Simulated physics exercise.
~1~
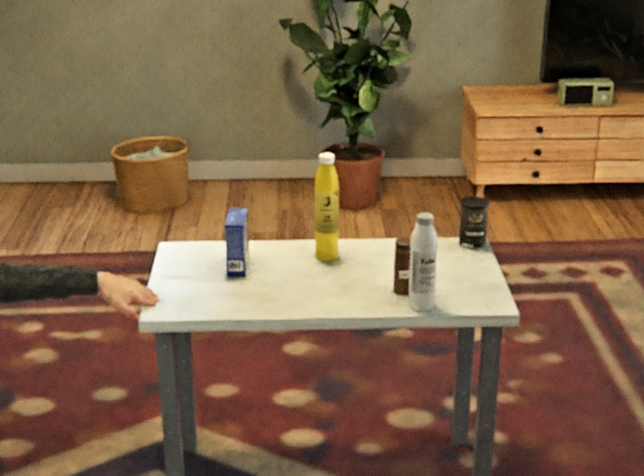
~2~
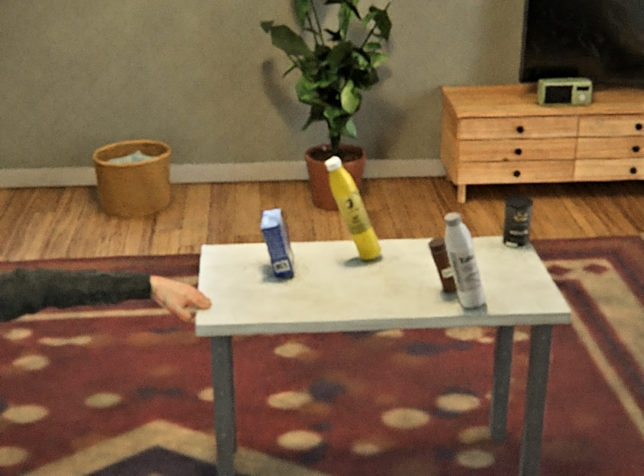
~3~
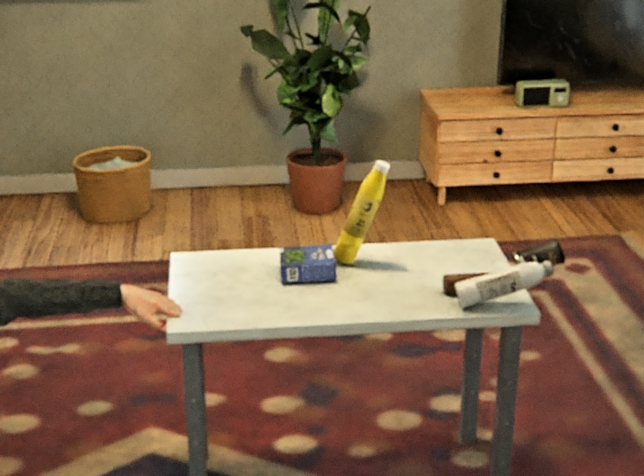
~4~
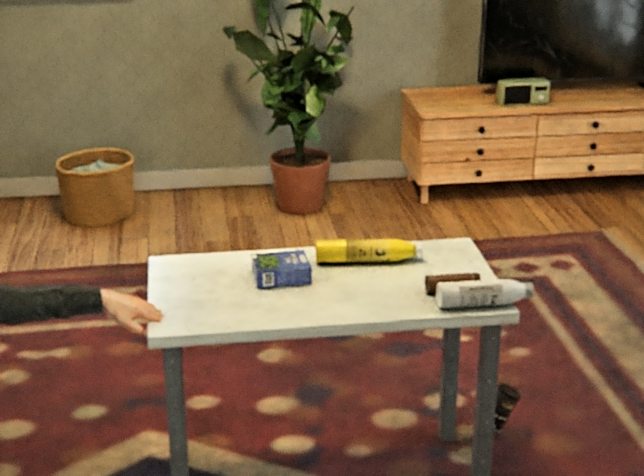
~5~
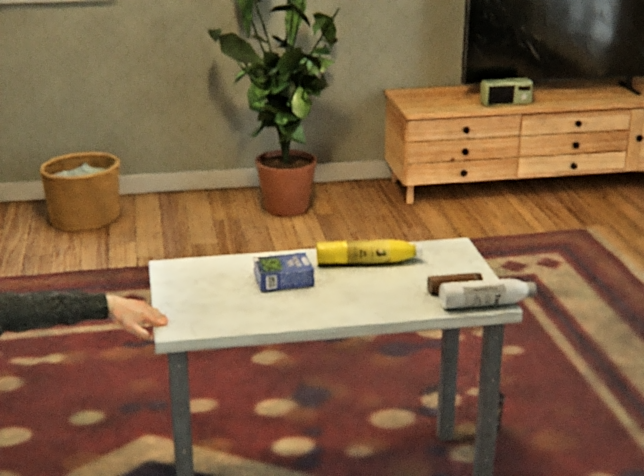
A hand jerked a light table to the right and then back left, toppling the two bottles, the brown shaker and the blue packet onto their sides, while the black tin tipped over and dropped off the right end to the rug.
